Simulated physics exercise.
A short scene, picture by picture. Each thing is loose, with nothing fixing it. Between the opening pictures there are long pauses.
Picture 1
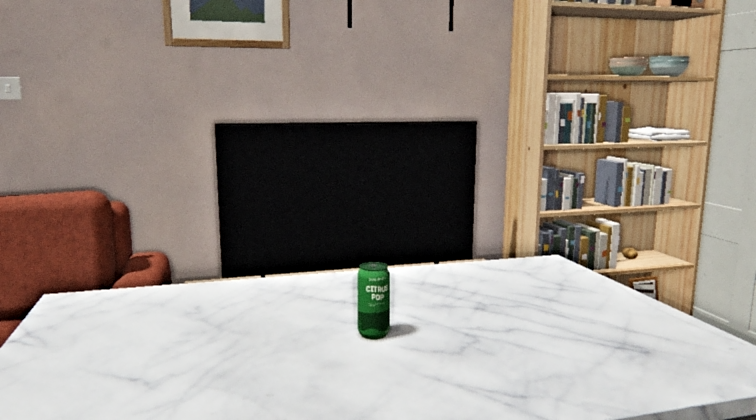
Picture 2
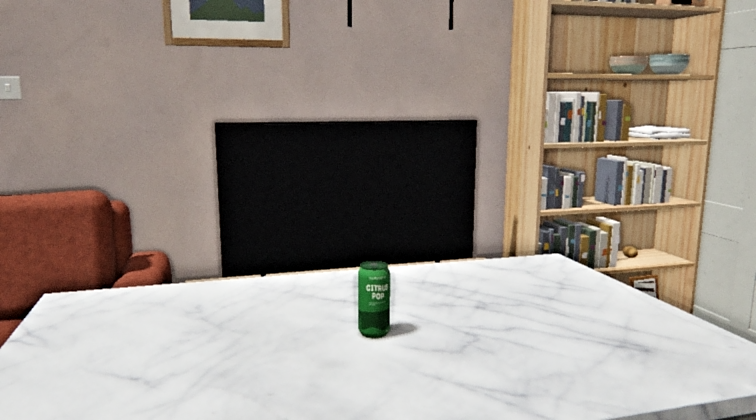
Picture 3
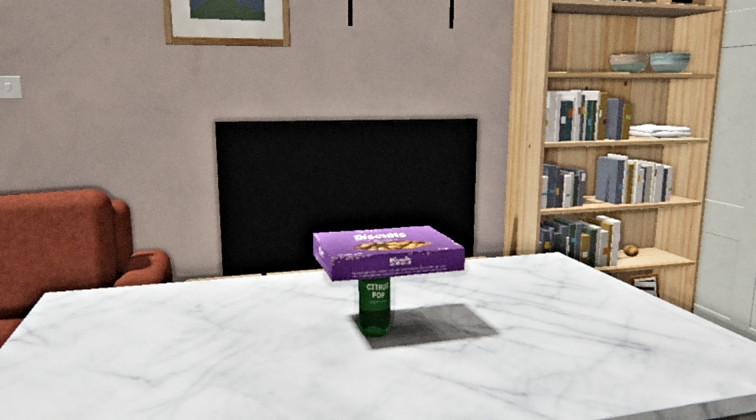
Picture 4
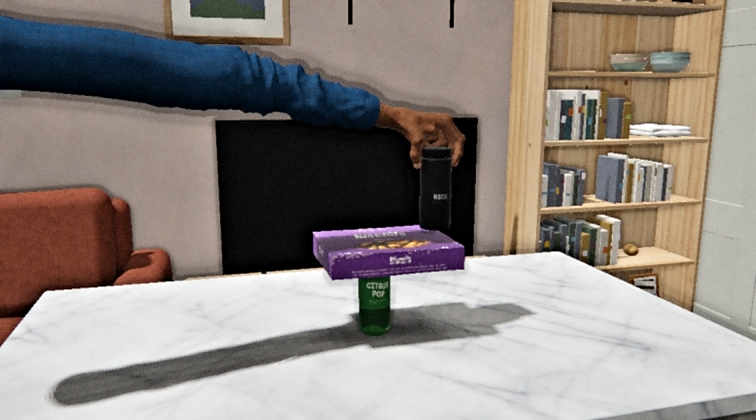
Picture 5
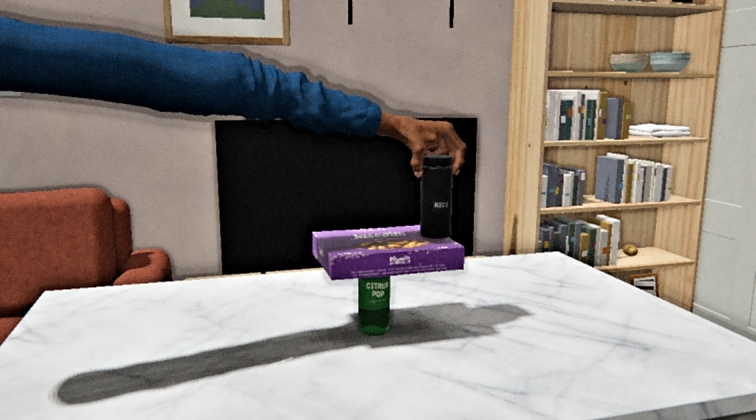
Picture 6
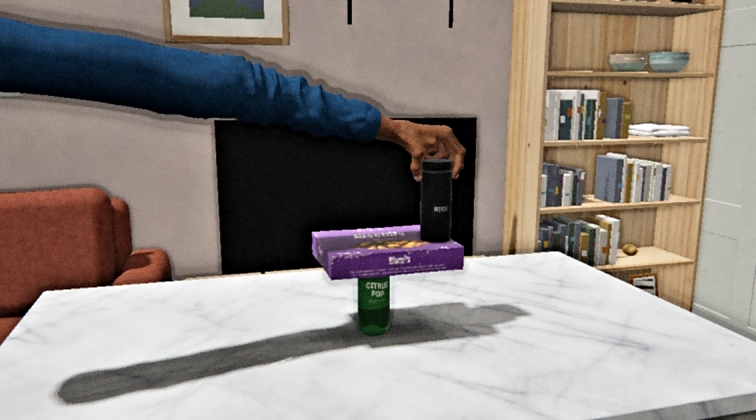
In a living room, a purple packet appears atop a green can, then a hand lowers a black jar onto its right side.
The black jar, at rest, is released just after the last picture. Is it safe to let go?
No.
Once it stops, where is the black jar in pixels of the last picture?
Somewhere around (522, 318) in the last picture.
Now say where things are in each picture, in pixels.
The last thing is not in view yet, in the first frame.
The last thing is not in view yet, in the second frame.
The last thing is not in view yet; purple packet (385, 251), in the third frame.
Still above its spot; black jar (436, 188); purple packet (385, 250), in the fourth frame.
Still above its spot; black jar (437, 196); purple packet (385, 250), in the fifth frame.
Set down, still held; black jar (436, 200); purple packet (385, 250), in the sixth frame.
Then, 0.30 s after the last picture, black jar now fallen; purple packet tipped 36° from how it was.
Then, 0.40 s after the last picture, purple packet tipped 72° from how it was.
Then, 0.50 s after the last picture, purple packet now fallen.
Then, 0.80 s after the last picture, things are still on the move.
At rest, fallen, black jar and purple packet; green can in place. Seen from the same camera at the end, black jar near (522, 318). The stack gives way.
